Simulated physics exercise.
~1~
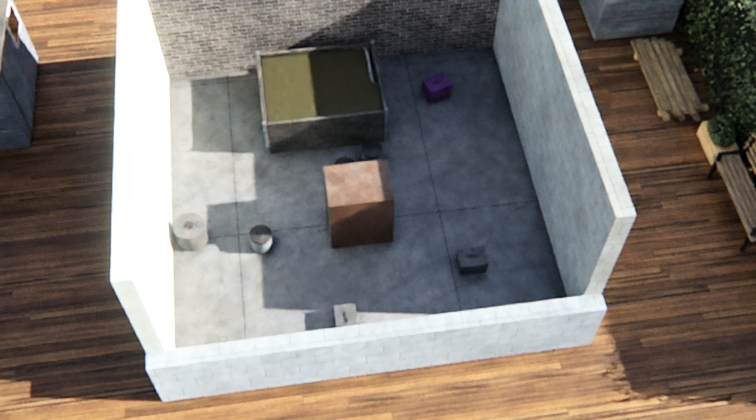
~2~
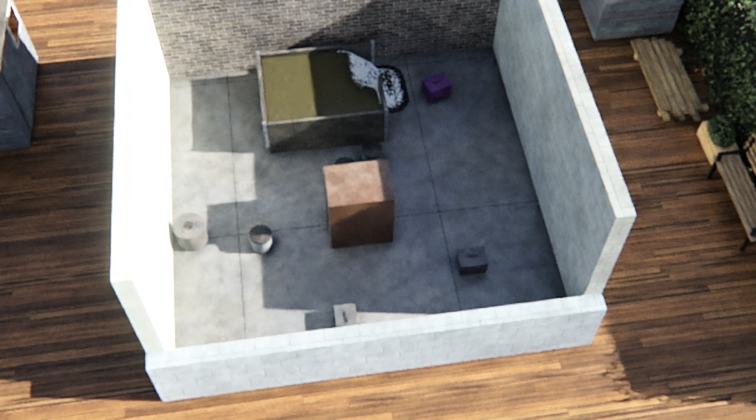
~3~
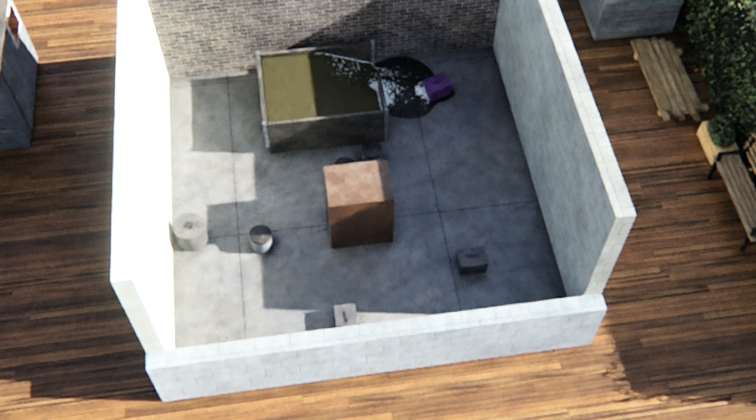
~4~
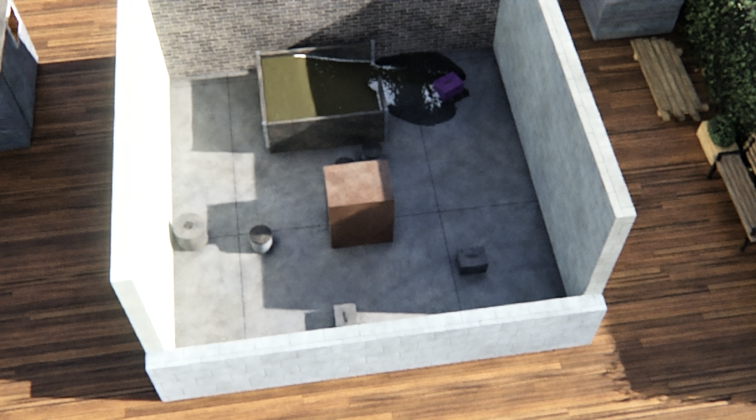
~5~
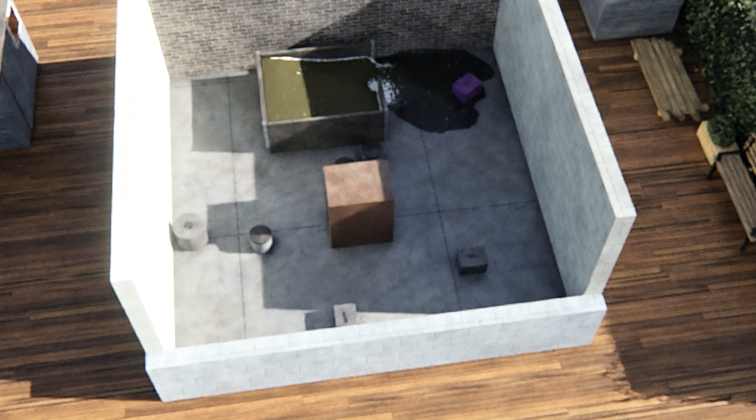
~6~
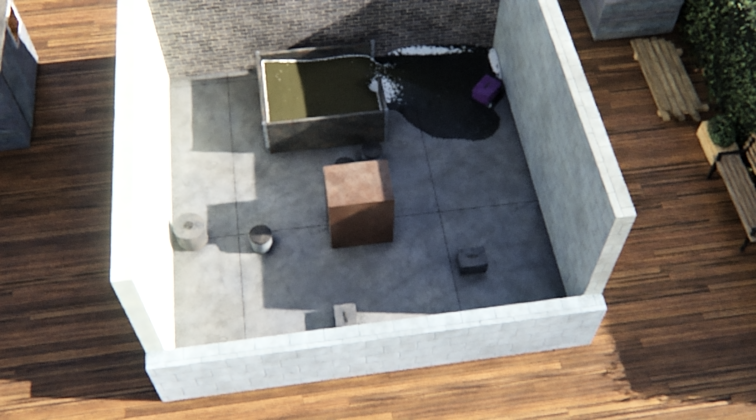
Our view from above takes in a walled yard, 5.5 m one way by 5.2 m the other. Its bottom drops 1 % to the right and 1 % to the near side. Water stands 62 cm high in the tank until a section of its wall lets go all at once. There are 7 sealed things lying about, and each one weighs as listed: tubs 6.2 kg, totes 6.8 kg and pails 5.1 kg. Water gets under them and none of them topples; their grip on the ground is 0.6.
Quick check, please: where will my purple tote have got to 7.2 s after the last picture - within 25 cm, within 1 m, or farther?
I'd bet it heads off a long way.
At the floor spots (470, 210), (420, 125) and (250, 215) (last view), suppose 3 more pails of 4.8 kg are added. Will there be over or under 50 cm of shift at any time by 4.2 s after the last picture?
Spot by spot, in turn: Exceeds it, falls short, falls short.
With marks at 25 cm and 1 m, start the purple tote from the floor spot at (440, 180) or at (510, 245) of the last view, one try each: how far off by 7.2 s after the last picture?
Results, in order: Displaced moderately, then borne far off.
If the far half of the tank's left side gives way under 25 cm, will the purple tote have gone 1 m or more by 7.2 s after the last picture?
What happens next is that the purple tote does not really budge.
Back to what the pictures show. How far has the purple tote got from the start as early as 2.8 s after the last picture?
Displacement by then near 400 cm.
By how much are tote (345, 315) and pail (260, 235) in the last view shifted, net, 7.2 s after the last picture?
150 cm and 10 cm, respectively.
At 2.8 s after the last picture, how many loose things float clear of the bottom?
Then: 2.
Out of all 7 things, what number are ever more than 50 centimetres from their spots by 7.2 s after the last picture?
Counting them up, I find 3.
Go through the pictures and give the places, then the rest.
The first picture shows the purple tote at (437, 82) rests on the ground; 2.4 m2 under water; 0 of 7 have shifted.
The second picture shows the purple tote at (437, 82), on the bottom; water covers 2.8 m2; 0 of 7 have shifted.
The third picture shows the purple tote at (437, 82) rests on the ground; 3.4 m2 under water; 0 of 7 have shifted.
The fourth picture shows the purple tote at (449, 82) rests on the ground, 19 cm from its start; 4.1 m2 under water; 1 of 7 have shifted.
The fifth picture shows the purple tote at (467, 83), on the bottom, 49 cm from its start; 4.9 m2 under water; 1 of 7 have shifted.
The sixth picture shows the purple tote at (487, 85), on the bottom, 81 cm from its start; 5.6 m2 under water; 1 of 7 have shifted.
Then, 0.9 s after the last picture the purple tote is near (510, 109), 1.3 m from its start, afloat; 1 afloat.
Then, 2.8 s after the last picture the purple tote is near (532, 295), 4.1 m from its start, afloat; 2 afloat.
Then, 4.8 s after the last picture the purple tote is near (434, 285), 3.8 m from its start, afloat; 1 afloat.
Then, 7.2 s after the last picture the purple tote is near (253, 270), 4.4 m from its start, afloat; 3 afloat.
